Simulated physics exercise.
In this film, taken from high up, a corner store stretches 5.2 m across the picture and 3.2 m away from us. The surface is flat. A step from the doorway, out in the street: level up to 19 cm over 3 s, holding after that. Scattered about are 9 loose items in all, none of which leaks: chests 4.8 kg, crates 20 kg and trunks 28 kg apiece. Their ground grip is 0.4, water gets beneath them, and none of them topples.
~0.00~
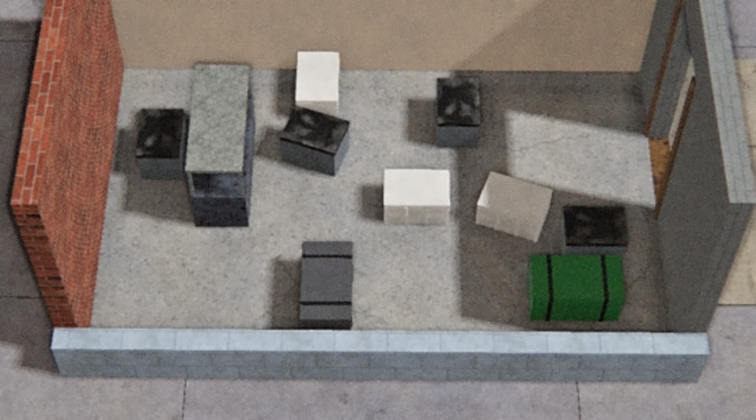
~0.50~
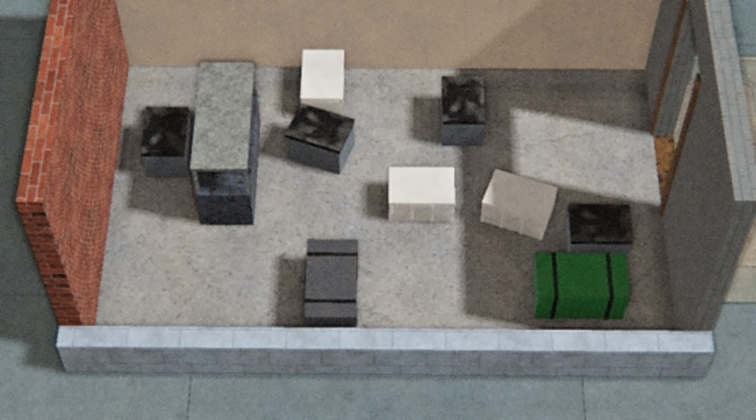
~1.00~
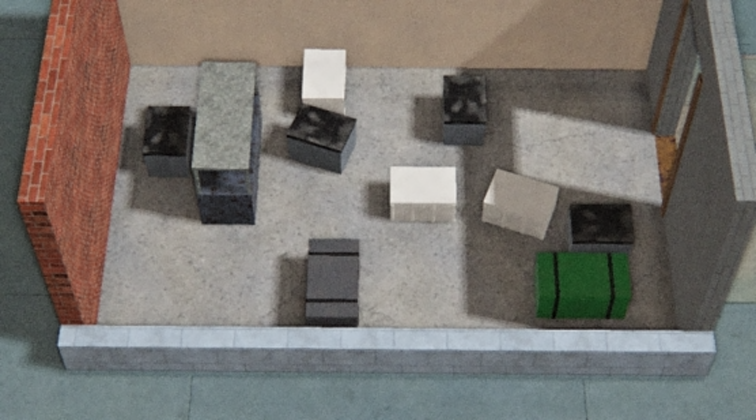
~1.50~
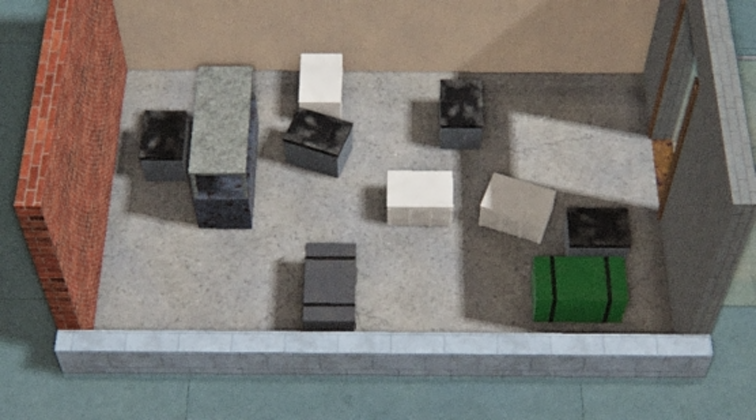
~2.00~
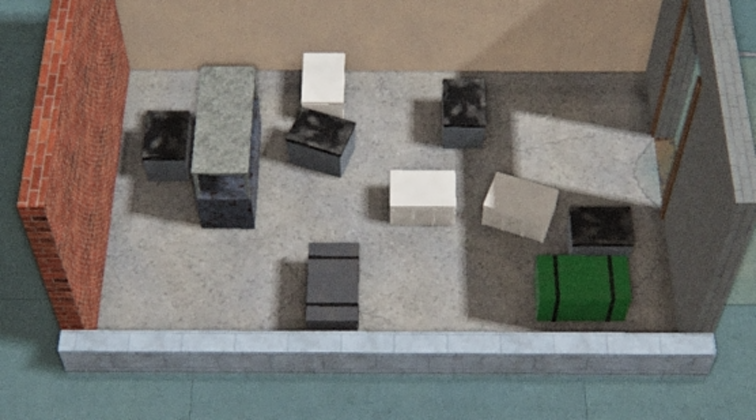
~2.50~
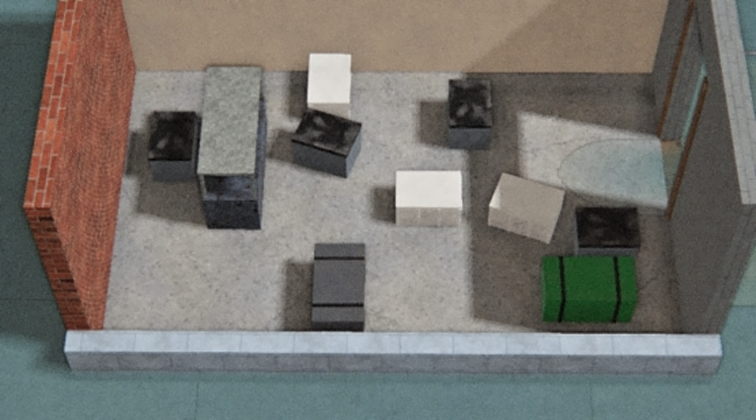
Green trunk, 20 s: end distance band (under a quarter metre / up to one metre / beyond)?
Shifts a bit.
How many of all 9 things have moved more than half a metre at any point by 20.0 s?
The answer here is 9.
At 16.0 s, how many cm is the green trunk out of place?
Around 0 centimetres.
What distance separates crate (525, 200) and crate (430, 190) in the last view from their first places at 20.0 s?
The first is 140 cm from its start, the second 140 cm.
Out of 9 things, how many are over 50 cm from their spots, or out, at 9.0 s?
Answer: 4.
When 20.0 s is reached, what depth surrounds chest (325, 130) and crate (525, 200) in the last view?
Roughly 13 and 10 cm.
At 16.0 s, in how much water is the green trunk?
About 6 cm.
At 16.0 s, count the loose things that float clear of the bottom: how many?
8 at that moment.
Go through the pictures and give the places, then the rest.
The green trunk at (577, 277), on the bottom; 0.0 m2 under water; 0 of 9 have shifted, in the first picture.
The green trunk at (582, 275) rests on the ground; 0.0 m2 under water; 0 of 9 have shifted, in the second picture.
The green trunk at (584, 275) rests on the ground; water covers 0.0 m2; 0 of 9 have shifted, in the third picture.
The green trunk at (581, 278), on the bottom; water covers 0.0 m2; 0 of 9 have shifted, in the fourth picture.
The green trunk at (584, 277), on the bottom; 0.1 m2 under water; 0 of 9 have shifted, in the fifth picture.
The green trunk at (590, 278), on the bottom; water covers 0.7 m2; 0 of 9 have shifted, in the sixth picture.
After 4.0 s the green trunk is near (590, 278), 0.0 m from its start, aground; 0 afloat.
After 9.0 s the green trunk is near (590, 278), 0.0 m from its start, aground; 2 afloat.
After 16.0 s the green trunk is near (590, 278), 0.0 m from its start, aground; 8 afloat.
After 20.0 s the green trunk is near (645, 258), 0.5 m from its start, afloat; 9 afloat.
